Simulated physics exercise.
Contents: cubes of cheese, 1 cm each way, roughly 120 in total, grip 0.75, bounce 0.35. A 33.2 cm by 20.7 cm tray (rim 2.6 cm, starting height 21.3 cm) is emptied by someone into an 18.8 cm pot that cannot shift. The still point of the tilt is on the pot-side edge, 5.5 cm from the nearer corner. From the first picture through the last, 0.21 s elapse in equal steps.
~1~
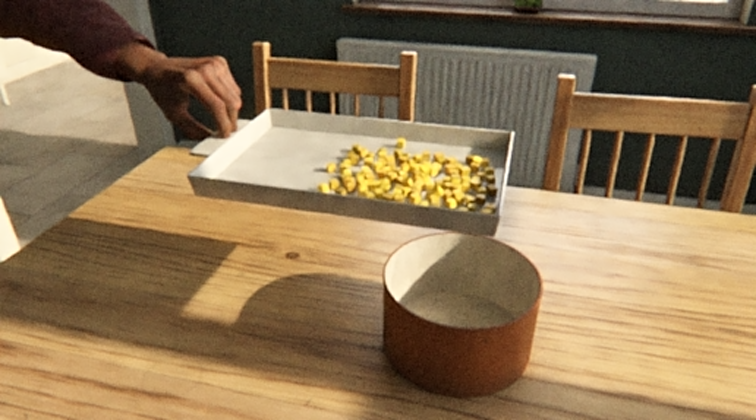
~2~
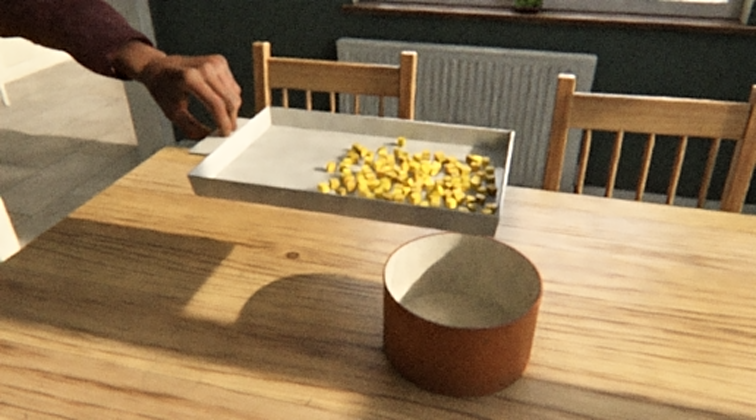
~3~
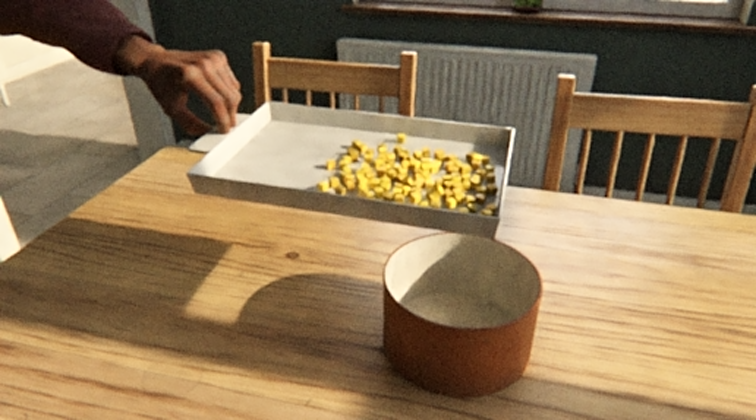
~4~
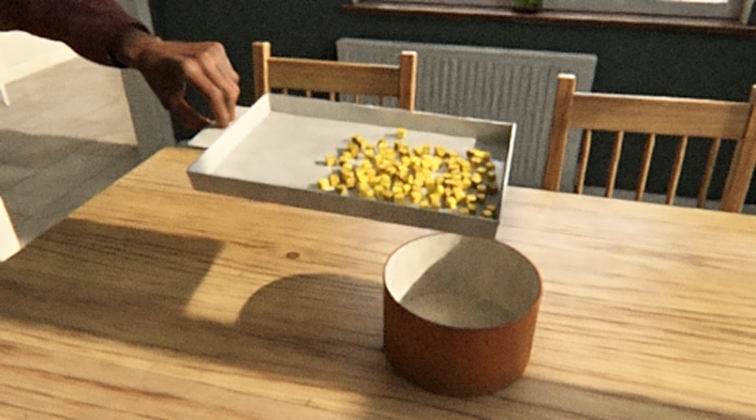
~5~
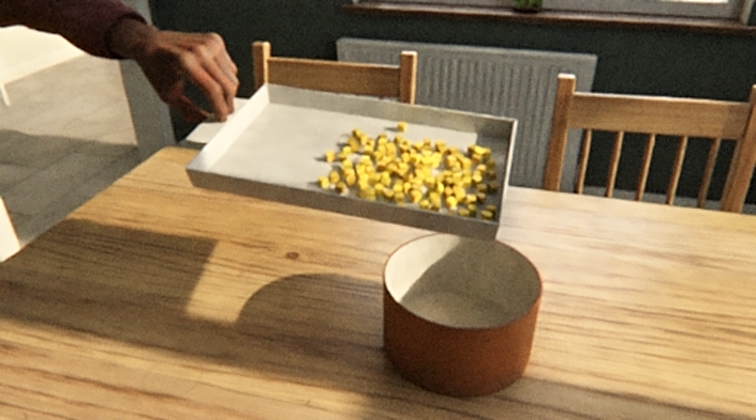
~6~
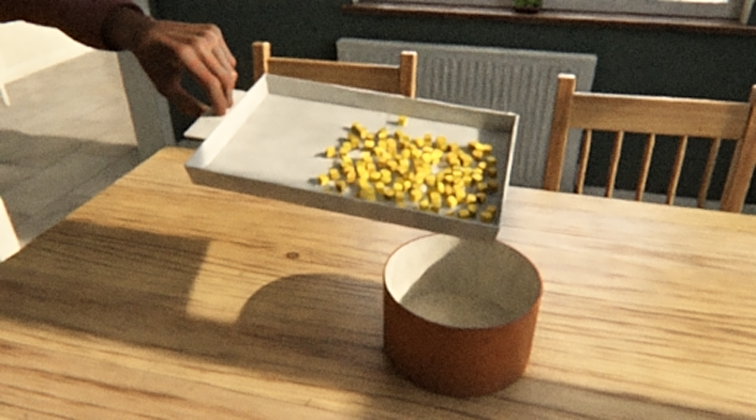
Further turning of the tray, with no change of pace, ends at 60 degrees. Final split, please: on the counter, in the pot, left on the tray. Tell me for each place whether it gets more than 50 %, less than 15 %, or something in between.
I expect counter: Less than 15 %, pot: Less than 15 %, tray: More than 50 %.
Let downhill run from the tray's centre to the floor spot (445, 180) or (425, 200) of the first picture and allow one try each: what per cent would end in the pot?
First try: Around 0 percent; second try: Around 0 percent.
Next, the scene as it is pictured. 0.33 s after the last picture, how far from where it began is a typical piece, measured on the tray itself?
It has moved some 1 cm from its start.
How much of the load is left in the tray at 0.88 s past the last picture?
About 95%.
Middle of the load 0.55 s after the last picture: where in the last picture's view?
The load's centre is near (428, 192) at that time.
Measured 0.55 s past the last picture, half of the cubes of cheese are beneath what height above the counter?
I'd put it near 24 cm.
Then, 0.33 s after the last picture, tilt 35 degrees; the tray holds 100 %, the pot 0 %.
Then, 0.55 s after the last picture, tilt 51 degrees; the tray holds 100 %, the pot 0 %.
Then, 0.88 s after the last picture, tilt 60 degrees; the tray holds 95 %, the pot 0 %.
In the end, counter 10 %, pot 0 %, tray 90 %.
